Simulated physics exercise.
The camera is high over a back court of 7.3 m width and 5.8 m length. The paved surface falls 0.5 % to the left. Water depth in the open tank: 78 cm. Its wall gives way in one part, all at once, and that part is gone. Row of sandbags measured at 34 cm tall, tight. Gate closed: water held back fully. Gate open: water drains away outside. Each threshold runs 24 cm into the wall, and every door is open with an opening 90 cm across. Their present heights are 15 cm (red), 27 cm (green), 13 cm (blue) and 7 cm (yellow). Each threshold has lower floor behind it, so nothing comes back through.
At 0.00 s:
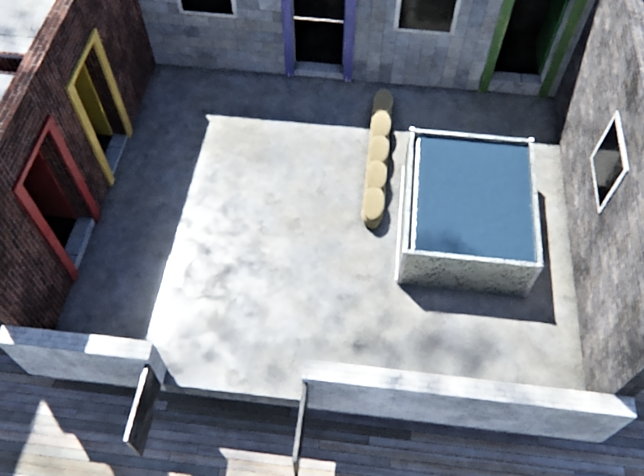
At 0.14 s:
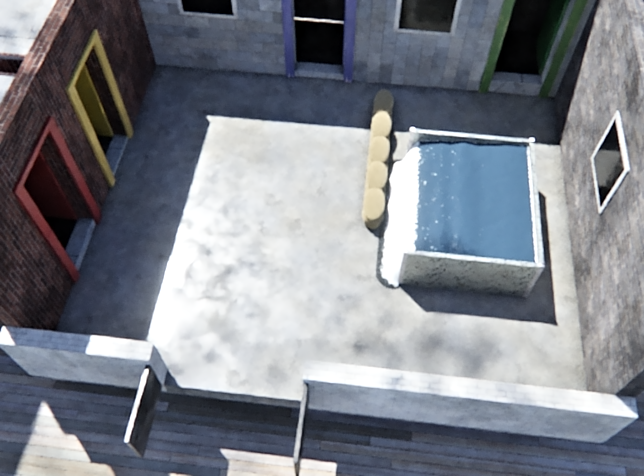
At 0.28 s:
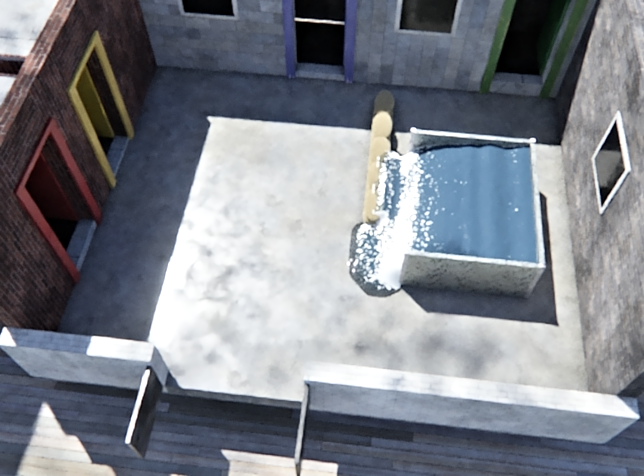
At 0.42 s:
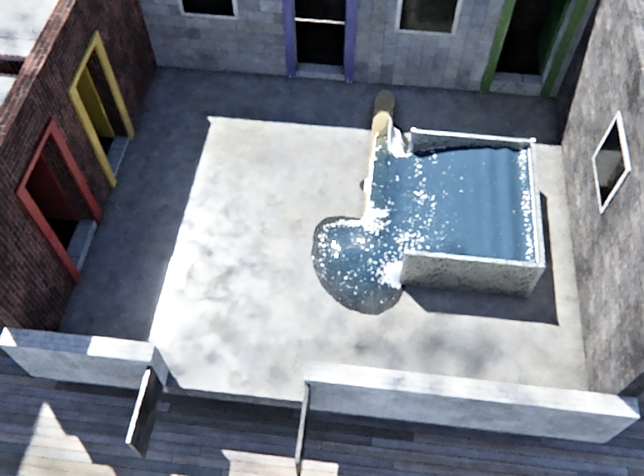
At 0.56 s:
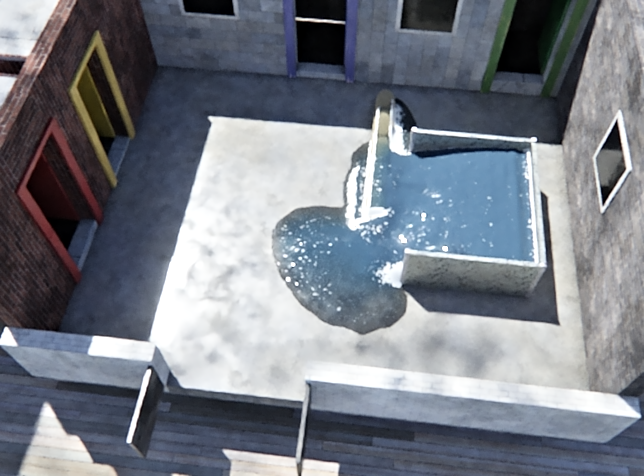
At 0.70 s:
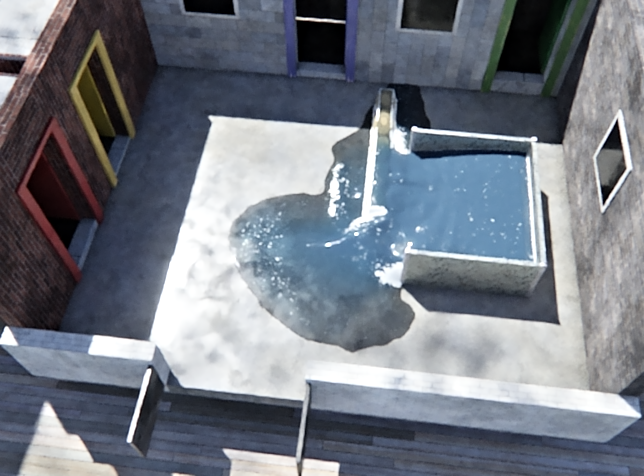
In a walled back court, the left side of an open tank gave way, and water poured out past a row of sandbags, spreading leftward across the pale paving in a widening pool.
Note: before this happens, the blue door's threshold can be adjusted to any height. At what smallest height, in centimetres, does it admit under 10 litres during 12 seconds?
At about 6.5 centimetres.
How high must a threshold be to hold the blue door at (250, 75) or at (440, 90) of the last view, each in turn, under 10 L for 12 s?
About 7.0 cm, then about 19 cm.
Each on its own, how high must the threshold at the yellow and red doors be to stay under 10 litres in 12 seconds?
About 13.0 cm at yellow and about 20 cm at red.
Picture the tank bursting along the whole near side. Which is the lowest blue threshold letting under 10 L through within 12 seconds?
The answer is some 8.0 cm.
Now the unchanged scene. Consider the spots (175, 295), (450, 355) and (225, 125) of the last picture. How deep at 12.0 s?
Roughly 6, then 2, then 6 cm.
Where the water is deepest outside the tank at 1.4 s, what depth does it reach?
Max depth: About 49 cm.
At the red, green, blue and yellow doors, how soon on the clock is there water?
For red it's 1.3 s, for green 1.4 s, for blue 1.6 s, and for yellow 1.8 s.
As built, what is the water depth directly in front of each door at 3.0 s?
Door by door, in centimetres - red 21, green 7, blue 2, yellow 15.
After 1.4 s water covers 50 % of the floor, deepest (49 cm) near (392, 196); it has not reached the blue door.
After 3.0 s water covers 70 % of the floor, deepest (28 cm) near (102, 359); 2 cm at the blue door, 0 litres in over its 13 cm threshold.
After 12.0 s water covers 95 % of the floor, deepest (8 cm) near (127, 362); 8 cm at the blue door, 0 litres in over its 13 cm threshold.
At the blue door as built, the water arrived by 1.7 s and peaked near 10 cm at 7.0 s.
With a threshold of 6 cm, 13 litres would have come in within the 12 s; with 7 cm, 7 litres. So under 10 litres takes about 6.5 cm.
